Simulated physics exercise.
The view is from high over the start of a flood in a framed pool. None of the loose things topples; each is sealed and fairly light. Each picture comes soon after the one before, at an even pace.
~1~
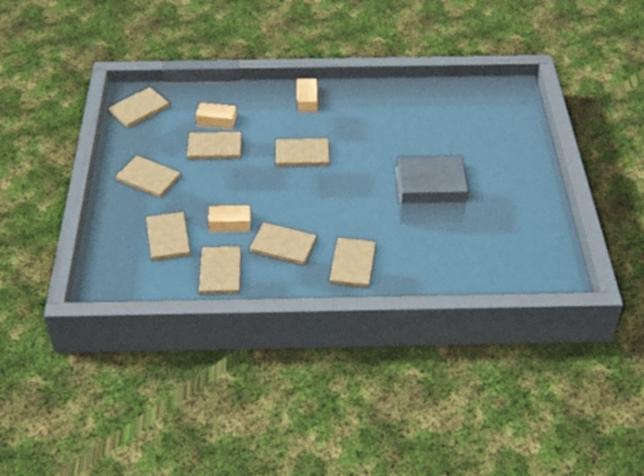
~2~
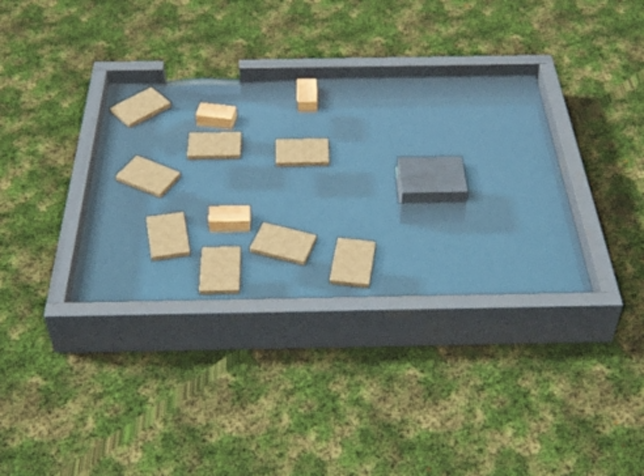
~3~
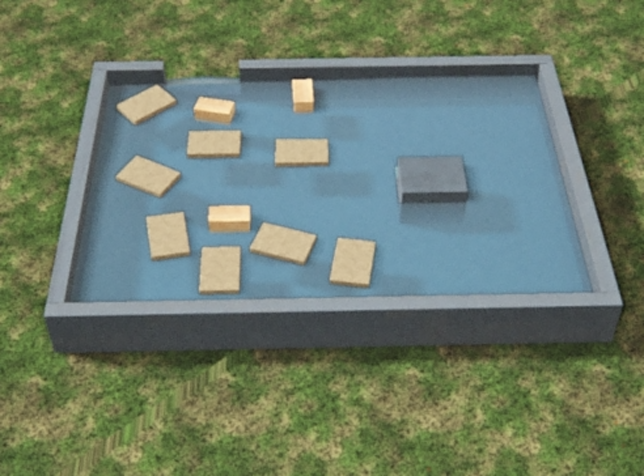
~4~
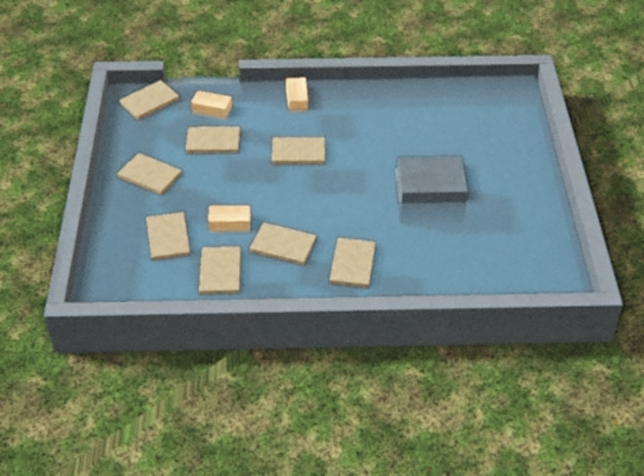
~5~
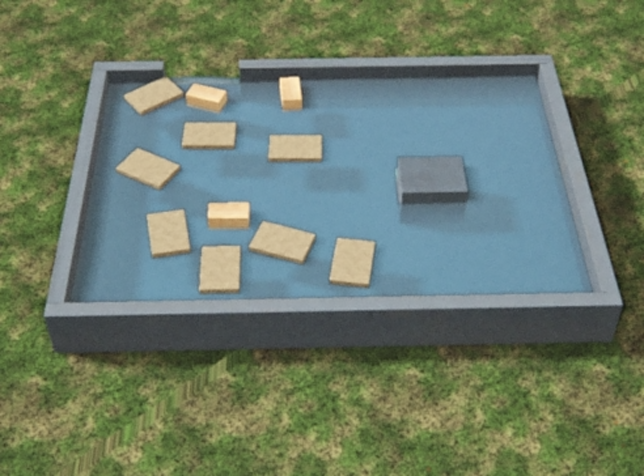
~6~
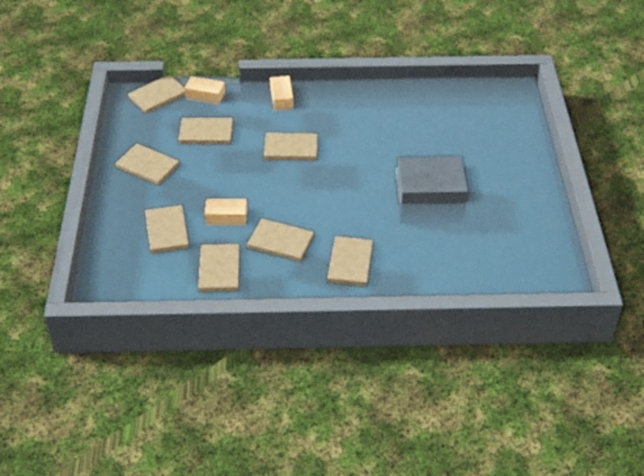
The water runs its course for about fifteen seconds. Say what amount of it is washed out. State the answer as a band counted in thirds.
Answer: Between one and two thirds.
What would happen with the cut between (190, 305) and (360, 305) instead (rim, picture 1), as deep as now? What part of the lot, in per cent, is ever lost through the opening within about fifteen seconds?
Share reached: 50 %.
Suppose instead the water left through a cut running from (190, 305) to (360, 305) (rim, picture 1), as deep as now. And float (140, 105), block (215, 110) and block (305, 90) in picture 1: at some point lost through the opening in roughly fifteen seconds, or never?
Object one: Remains; object two: Remains; object three: Remains.
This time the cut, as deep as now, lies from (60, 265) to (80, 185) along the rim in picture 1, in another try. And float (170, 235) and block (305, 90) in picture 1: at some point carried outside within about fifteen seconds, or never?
First lost, then retained.
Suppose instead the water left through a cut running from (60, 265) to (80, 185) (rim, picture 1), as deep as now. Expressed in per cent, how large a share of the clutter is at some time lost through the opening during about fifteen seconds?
Some 60 in a hundred.
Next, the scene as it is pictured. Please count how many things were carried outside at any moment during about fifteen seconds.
6.
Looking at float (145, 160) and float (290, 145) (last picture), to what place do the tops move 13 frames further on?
Roughly (149, 130) and (248, 120).
A moment on, 1 of 11 are out; 10 afloat.
Next, 4 of 11 are out; 7 afloat.
Later, 5 of 11 are out; 6 afloat.
In the end, 6 of 11 are out; 5 afloat.
